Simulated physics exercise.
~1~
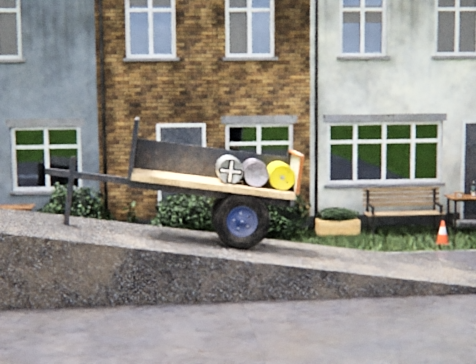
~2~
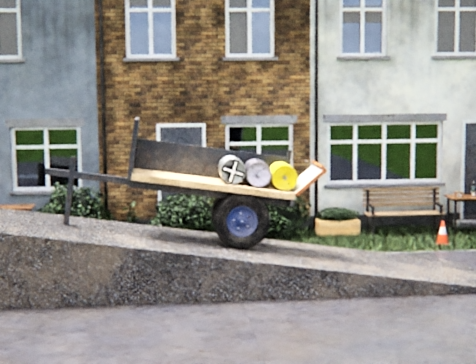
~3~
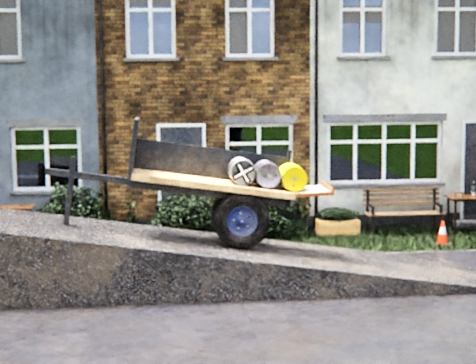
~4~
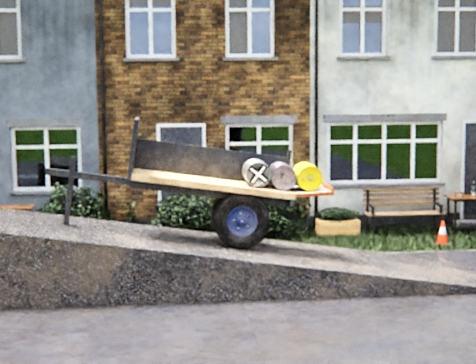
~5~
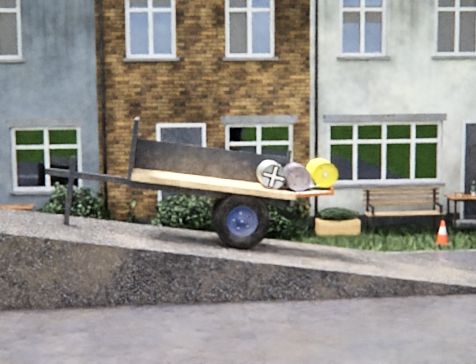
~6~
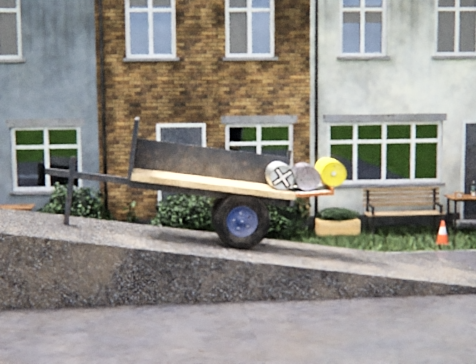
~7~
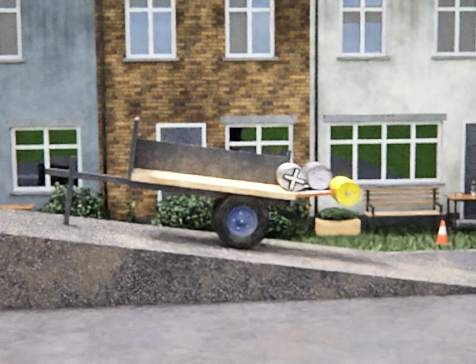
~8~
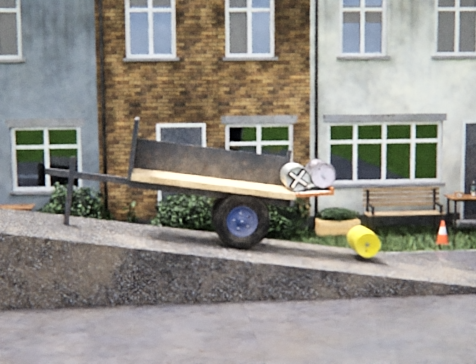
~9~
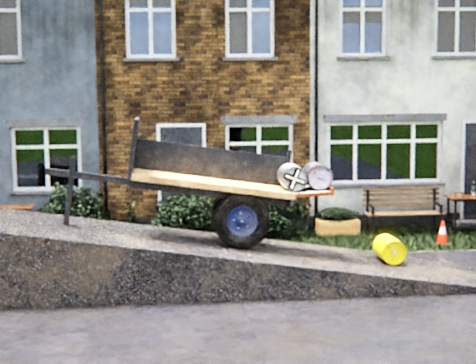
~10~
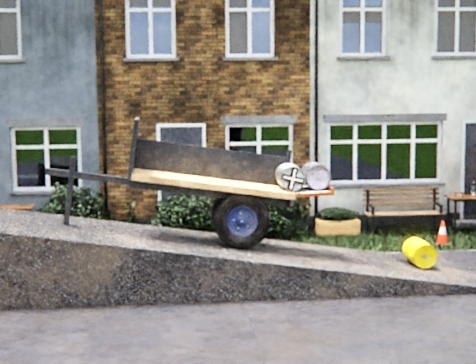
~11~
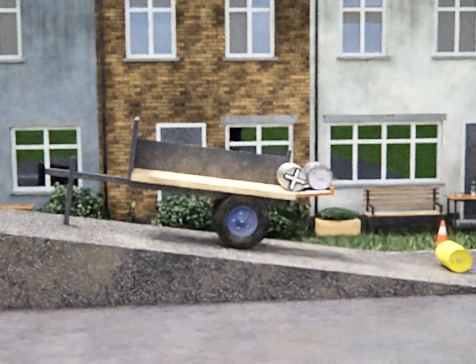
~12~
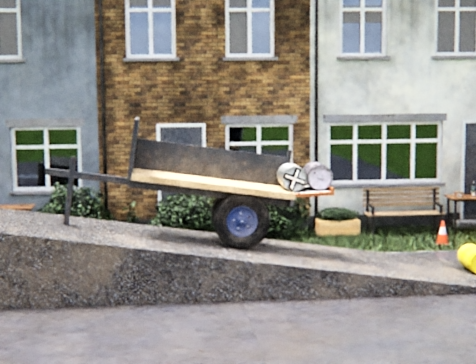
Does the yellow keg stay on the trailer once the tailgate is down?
No, the yellow keg rolls over the end of the lowered tailgate, drops to the road and rolls away down the slope to the right.
